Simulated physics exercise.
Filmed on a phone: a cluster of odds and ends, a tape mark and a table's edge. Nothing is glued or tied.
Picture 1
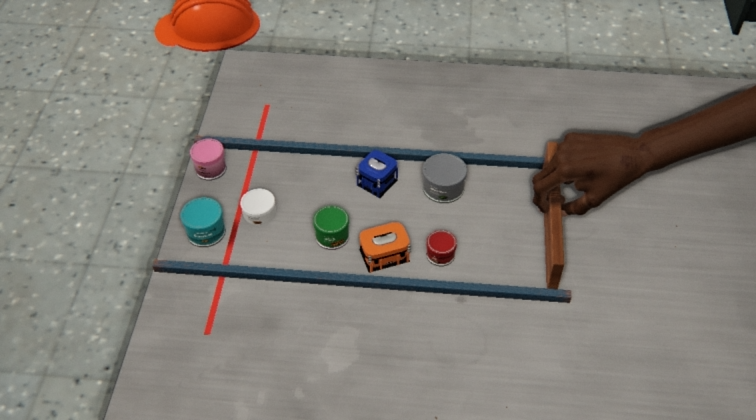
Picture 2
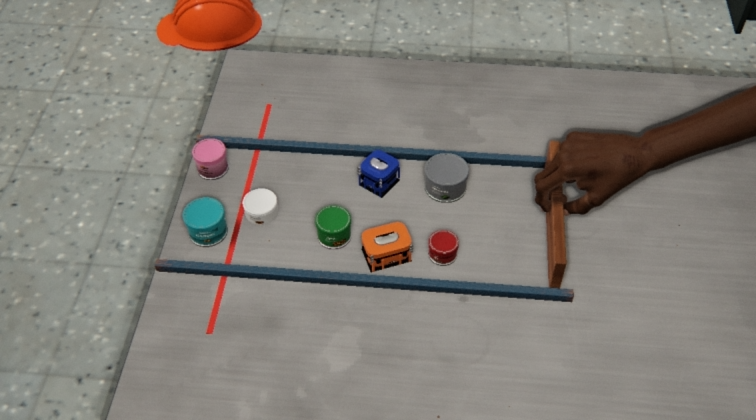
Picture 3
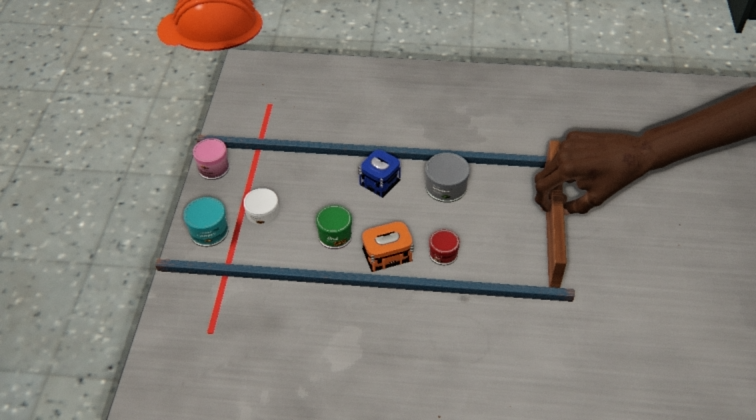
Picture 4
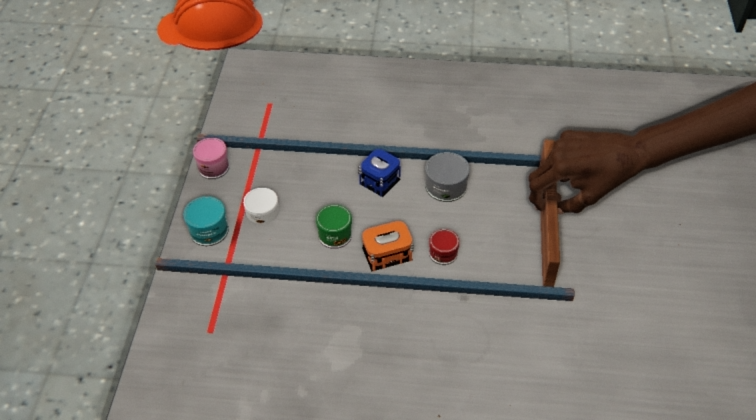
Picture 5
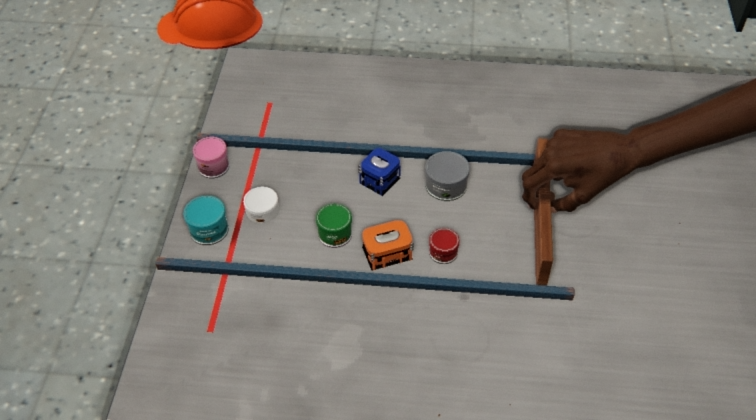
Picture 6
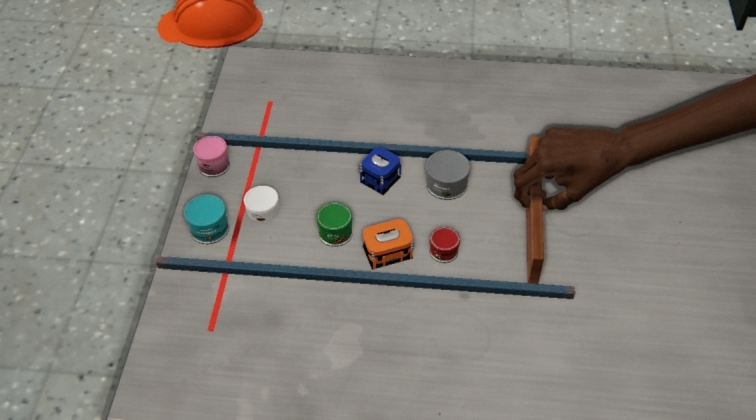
A hand slid the wooden board a short way left between two blue rails, while the tins, tubs and little cases ahead of it, some near a red line, stayed put on the table.
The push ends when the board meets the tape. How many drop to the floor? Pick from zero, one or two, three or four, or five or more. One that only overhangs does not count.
The number that fall off is one or two.
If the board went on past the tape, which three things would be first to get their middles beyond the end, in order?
They are the pink tin, then the blue case, then the turquoise pot.
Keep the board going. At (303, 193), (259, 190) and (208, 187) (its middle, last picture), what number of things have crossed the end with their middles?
The counts: 0, 1 and 5.
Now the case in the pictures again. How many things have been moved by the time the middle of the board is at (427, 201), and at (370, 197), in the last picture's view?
At the one place 4, at the other 5.
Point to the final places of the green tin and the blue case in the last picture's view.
The green tin stops around (224, 203); the blue case around (194, 156).
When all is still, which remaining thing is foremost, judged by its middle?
The blue case ends nearest.
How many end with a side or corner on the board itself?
In contact: 3.
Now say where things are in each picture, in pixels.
Pink tin (209, 160); turquoise pot (204, 223); white tub (259, 207); board (553, 214); tape (241, 207), in the first frame.
Turquoise pot (206, 222); blue case (379, 173), in the second frame.
White tub (262, 207); board (555, 212), in the third frame.
Pink tin (212, 158); orange case (387, 246), in the fourth frame.
Turquoise pot (207, 220); grey pot (447, 176), in the fifth frame.
Pink tin (212, 157); turquoise pot (207, 219); white tub (262, 204); board (534, 208); tape (244, 203), in the sixth frame.
Soon after, none off yet; pink tin at rest near (212, 157); turquoise pot at rest near (207, 219); white tub at rest near (262, 204).
At rest, the number that fall off is one or two; fallen, pink tin.
